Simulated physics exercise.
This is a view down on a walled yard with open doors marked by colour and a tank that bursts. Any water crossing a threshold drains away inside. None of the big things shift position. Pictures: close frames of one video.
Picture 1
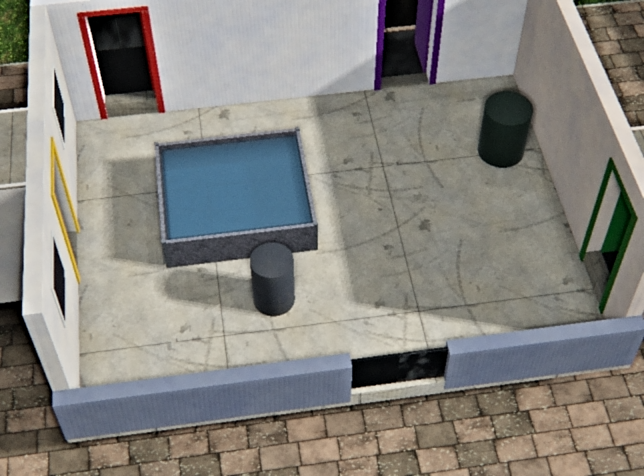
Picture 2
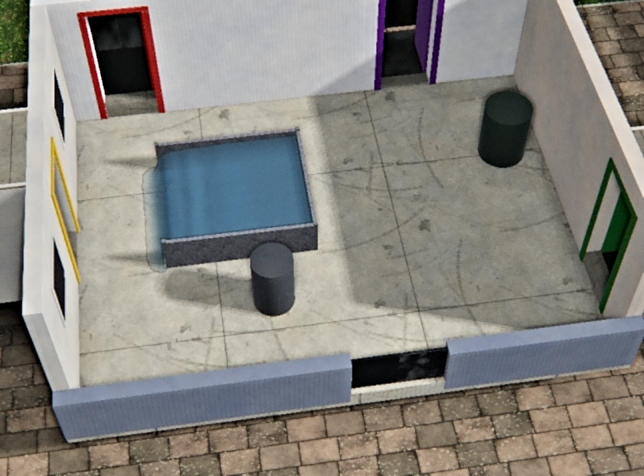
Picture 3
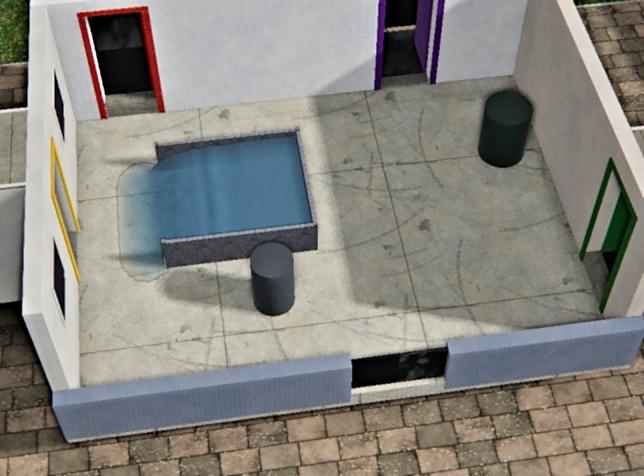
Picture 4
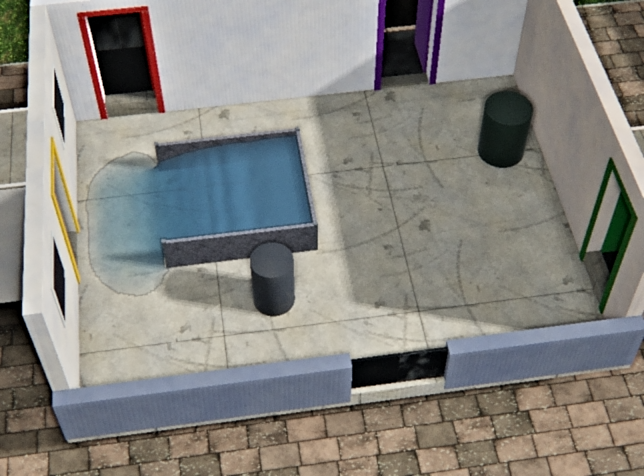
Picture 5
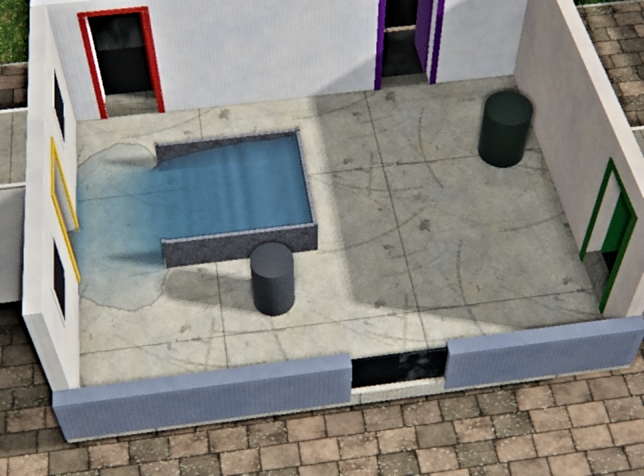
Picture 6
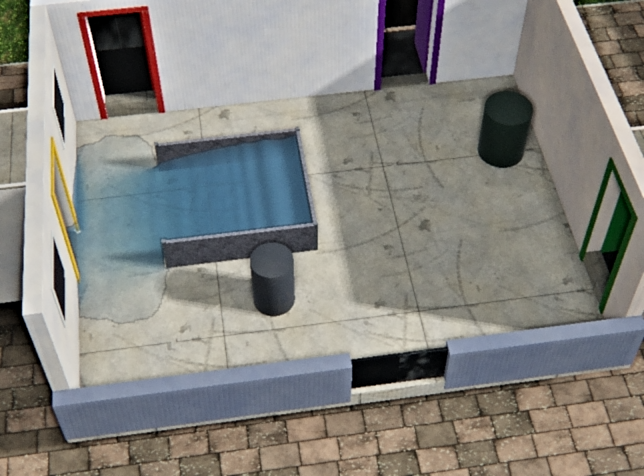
Blue water poured out of the open left side of a square tank in a walled yard, spreading across the concrete floor to the wall with the yellow-framed opening, then widening along it.
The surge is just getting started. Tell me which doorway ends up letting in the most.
That would be the yellow doorway.
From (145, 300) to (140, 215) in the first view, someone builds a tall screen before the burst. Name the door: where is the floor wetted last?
The green door, I say.
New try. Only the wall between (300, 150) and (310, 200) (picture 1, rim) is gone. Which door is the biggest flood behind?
Greatest inflow: The purple-painted one.
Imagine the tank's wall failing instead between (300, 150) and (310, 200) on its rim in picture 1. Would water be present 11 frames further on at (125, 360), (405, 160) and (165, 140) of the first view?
Untouched, soaked, untouched.
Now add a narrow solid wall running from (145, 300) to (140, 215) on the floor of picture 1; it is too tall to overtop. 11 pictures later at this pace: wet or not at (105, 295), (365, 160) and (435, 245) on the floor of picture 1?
In turn: Awash, not flooded, no water.
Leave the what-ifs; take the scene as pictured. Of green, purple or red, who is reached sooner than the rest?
It's the red-painted one.
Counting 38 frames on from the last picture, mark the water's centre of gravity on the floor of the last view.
Centre of mass: Roughly (243, 227).
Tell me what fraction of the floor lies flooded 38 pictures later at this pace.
Roughly 75 per cent.
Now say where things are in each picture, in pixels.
In the first frame, still water in the open tank at (234, 186).
In the second frame, water pours out at (165, 208) and has run to (159, 267).
In the third frame, water pours out at (165, 210) and has run to (141, 276).
In the fourth frame, the front is at (116, 162), out from the gap at (165, 211).
In the fifth frame, water pours out at (165, 211) and has run to (79, 286).
In the sixth frame, water pours out at (166, 211) and has run to (80, 308).
A moment on, water covers 15 % of the floor; purple door not reached, green door not reached, yellow door a lot in, red door not reached.
Next, water covers 20 % of the floor; purple door not reached, green door not reached, yellow door a lot in, red door wet at the sill, nothing in.
Then, water covers 35 % of the floor; purple door not reached, green door not reached, yellow door a lot in, red door wet at the sill, nothing in.
Later, water covers 75 % of the floor; purple door wet at the sill, nothing in, green door not reached, yellow door a lot in, red door wet at the sill, nothing in.
In the end, water covers 95 % of the floor; purple door wet at the sill, nothing in, green door wet at the sill, nothing in, yellow door a lot in, red door wet at the sill, nothing in; the yellow door has let in the most.
